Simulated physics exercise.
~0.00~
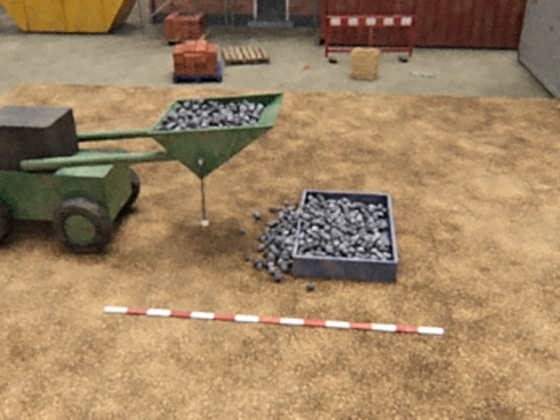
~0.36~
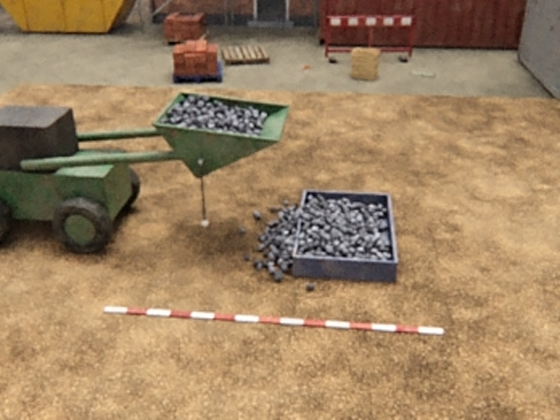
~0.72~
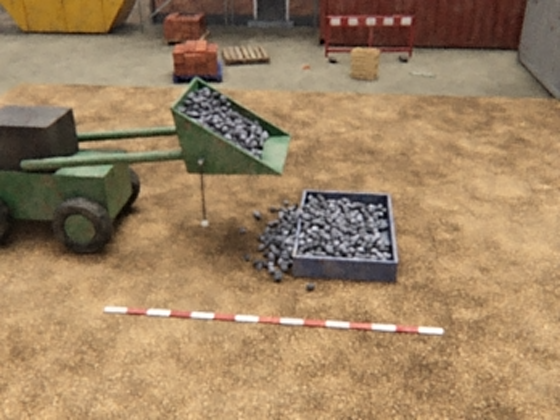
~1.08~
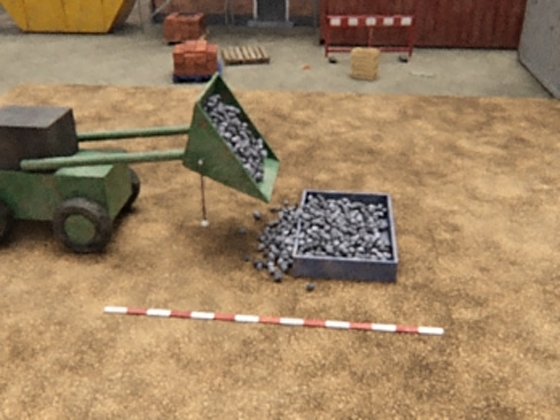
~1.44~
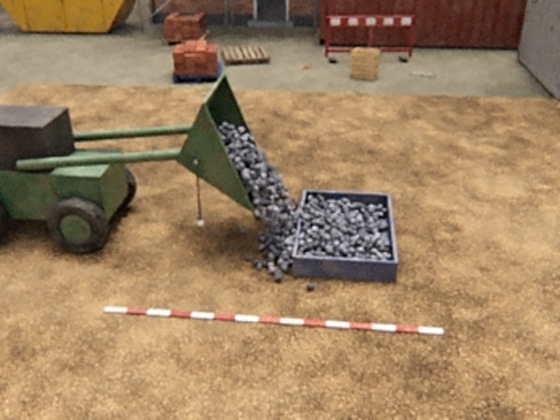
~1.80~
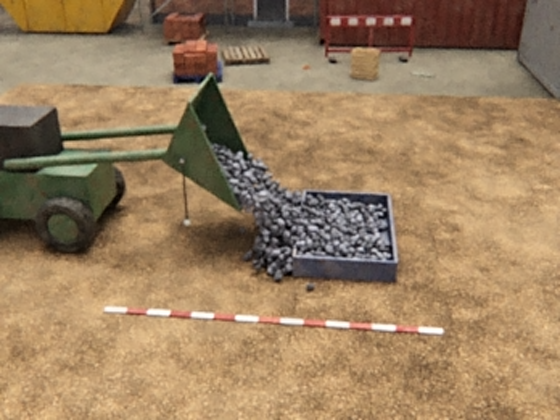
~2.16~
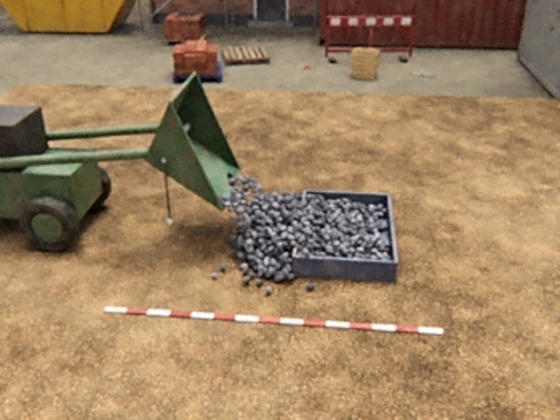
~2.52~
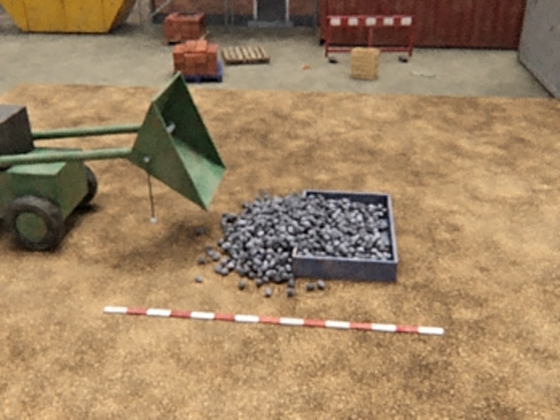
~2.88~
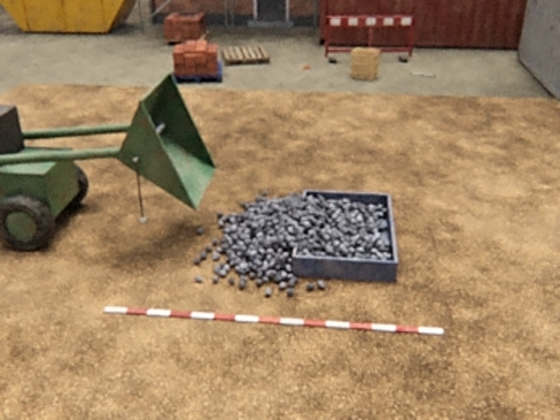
A yard of brown, gritty ground is seen from above at an angle, with a yellow skip, stacked bricks, a red barrier and a rusty red container along the back. At left a green loader holds up a bucket of grey stones, facing a low blue-grey bin already full of stones, some spilled at its left side; a red and white staff lies in front. The bucket tips steeply to the right, and the stones slide out onto the spilled pile. While they pour, the loader backs away left. The bucket ends empty and still tilted, with most of the new stones heaped outside the bin's left edge.
